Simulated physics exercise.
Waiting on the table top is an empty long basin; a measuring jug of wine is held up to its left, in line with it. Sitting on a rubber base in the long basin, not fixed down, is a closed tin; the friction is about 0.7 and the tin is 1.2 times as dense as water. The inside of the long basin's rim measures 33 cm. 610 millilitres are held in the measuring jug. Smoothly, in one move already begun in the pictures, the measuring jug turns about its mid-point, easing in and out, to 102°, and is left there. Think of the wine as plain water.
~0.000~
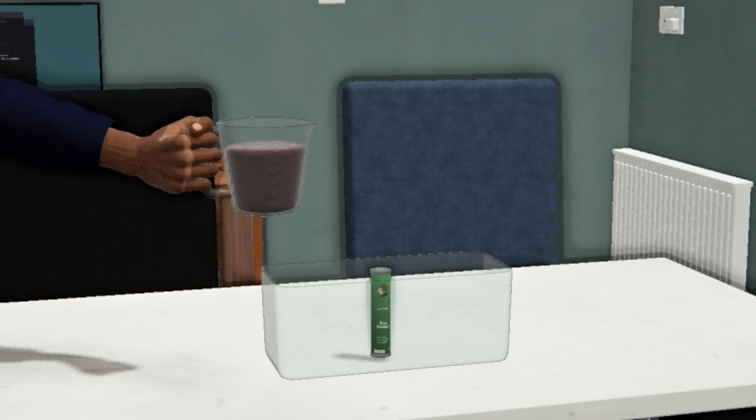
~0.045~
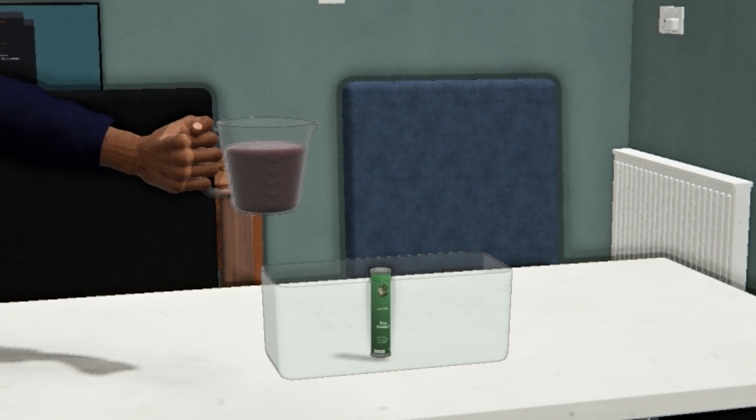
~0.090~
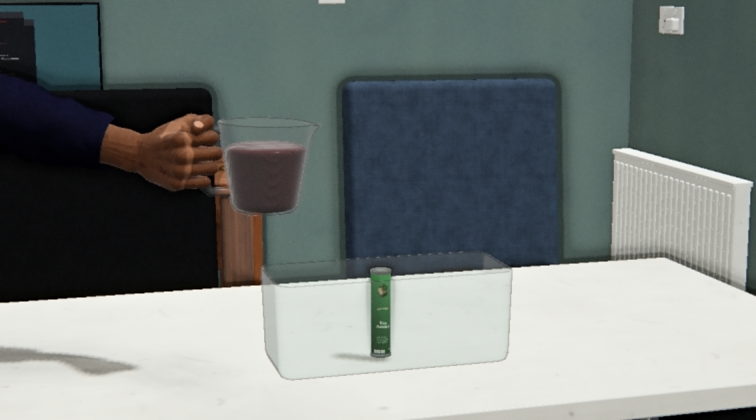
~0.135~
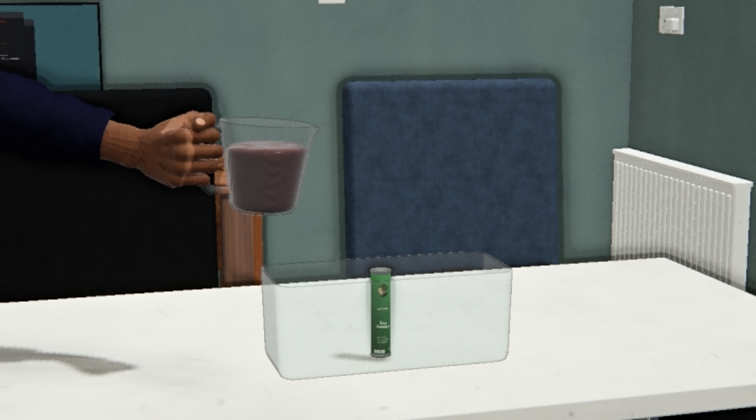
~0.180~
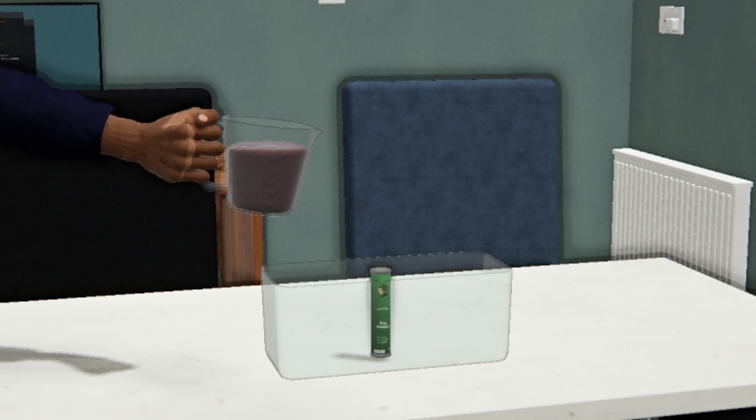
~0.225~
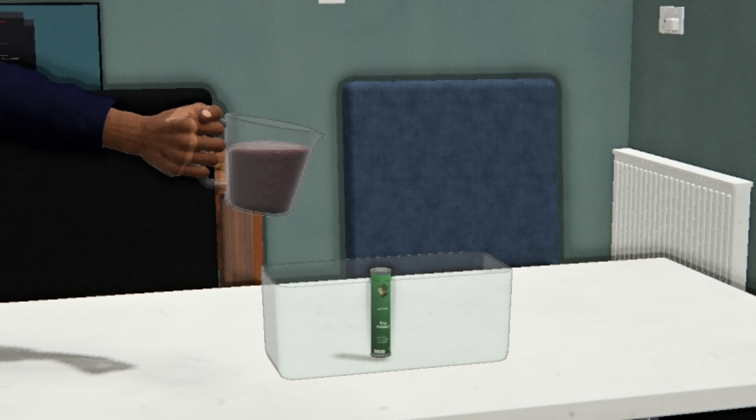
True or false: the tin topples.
True.
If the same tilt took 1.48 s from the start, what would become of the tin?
Outcome - the tin comes down.
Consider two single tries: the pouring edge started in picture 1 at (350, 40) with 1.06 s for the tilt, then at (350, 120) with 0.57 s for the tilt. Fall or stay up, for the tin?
Try 1: Still standing; try 2: Tipped over.
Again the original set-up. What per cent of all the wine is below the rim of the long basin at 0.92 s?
56 per cent, give or take a little.
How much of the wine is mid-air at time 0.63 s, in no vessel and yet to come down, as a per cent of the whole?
I'd put it at about 16 percent.
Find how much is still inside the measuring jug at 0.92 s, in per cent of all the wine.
22 %.
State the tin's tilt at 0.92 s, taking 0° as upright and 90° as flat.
Tilt: Around 10 degrees.
By 0.63 s the tilt is 65° and 82 per cent is still to pour; the tin stands where it began.
By 0.92 s the tilt is 98° and 22 per cent is still to pour; the tin leans 10°.
By 1.23 s the tilt is 102° and 1 per cent is still to pour; the tin lies on its side.
By 1.56 s the tilt is 102° and 0 per cent is still to pour; the tin lies on its side.
At rest the tin lies on its side.
